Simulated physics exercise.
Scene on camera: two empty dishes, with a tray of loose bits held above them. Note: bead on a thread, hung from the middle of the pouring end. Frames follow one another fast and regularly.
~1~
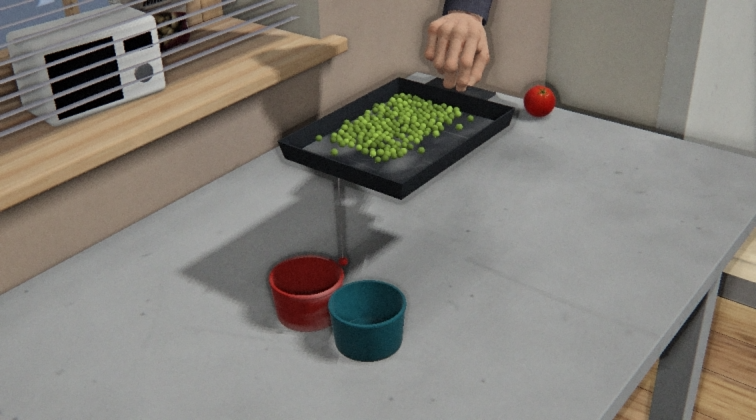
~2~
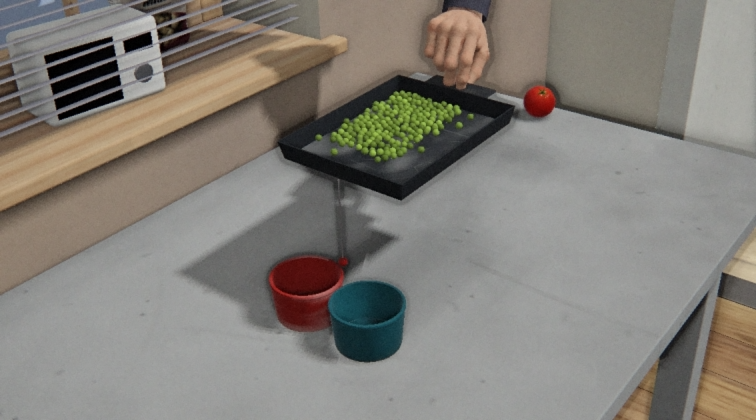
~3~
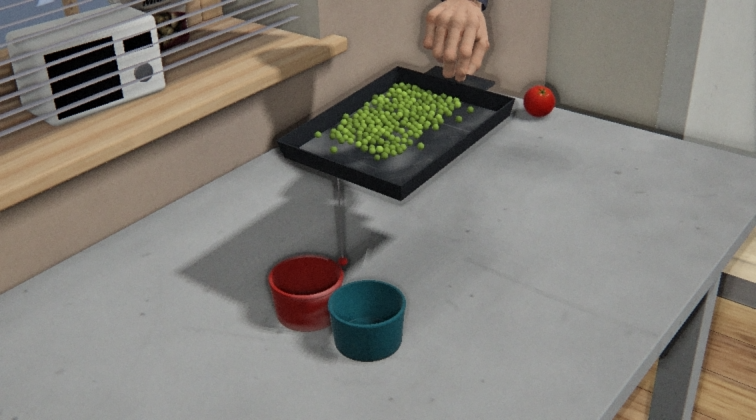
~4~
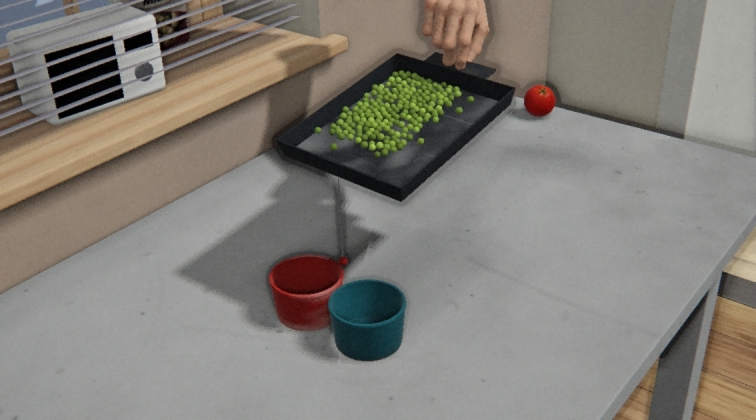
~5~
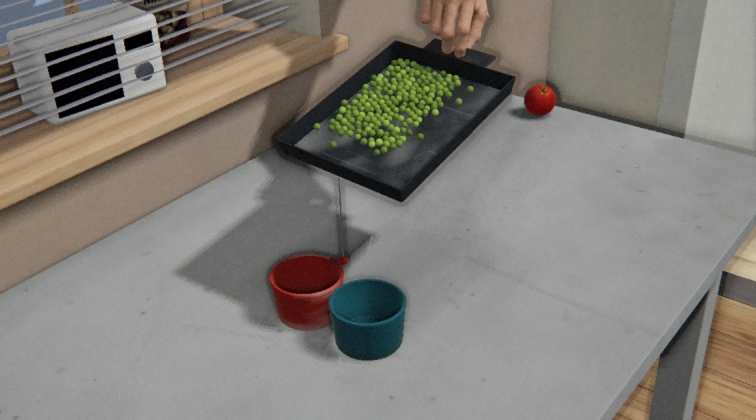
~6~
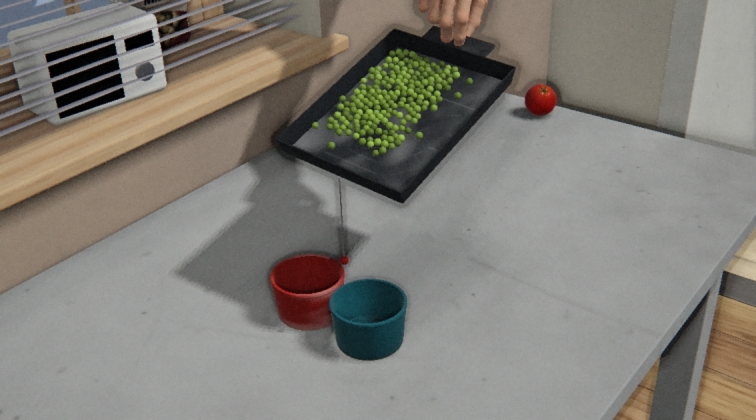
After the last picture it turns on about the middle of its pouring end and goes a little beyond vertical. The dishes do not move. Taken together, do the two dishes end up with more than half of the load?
Yes.
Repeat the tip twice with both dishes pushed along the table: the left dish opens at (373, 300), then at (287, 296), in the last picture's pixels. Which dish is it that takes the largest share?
First try: The left-side dish; second try: The right-side dish.
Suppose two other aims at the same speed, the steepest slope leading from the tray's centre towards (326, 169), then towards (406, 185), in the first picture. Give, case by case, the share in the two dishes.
For the first aim it is 40 in a hundred, for the second 50 in a hundred.
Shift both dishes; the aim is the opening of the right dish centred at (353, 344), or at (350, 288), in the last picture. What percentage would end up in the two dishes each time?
First placement: 20 per cent; second placement: 30 per cent.
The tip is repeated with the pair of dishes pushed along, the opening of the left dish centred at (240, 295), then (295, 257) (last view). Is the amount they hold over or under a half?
Result, first setup: A minority share; second setup: A minority share.
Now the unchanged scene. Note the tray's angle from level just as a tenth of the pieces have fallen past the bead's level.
Reading: Some 80°.
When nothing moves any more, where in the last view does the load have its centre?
Close to (368, 339) in the last picture.
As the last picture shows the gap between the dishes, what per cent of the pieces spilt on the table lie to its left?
It works out at some 50 percent.
Shortly afterwards, tray tipped steeply; all but a few on the tray; only a few in the right dish; only a few outside both; a little in the air.
Next, tray tipped past a quarter turn; near half on the tray; near a quarter in the right dish; a little outside both; near a third in the air.
Some moments later, tray tipped past a quarter turn; near two thirds in the right dish; only a few in the left dish; near a third outside both.
In the end, tray tipped past a quarter turn; near two thirds in the right dish; only a few in the left dish; near a third outside both.
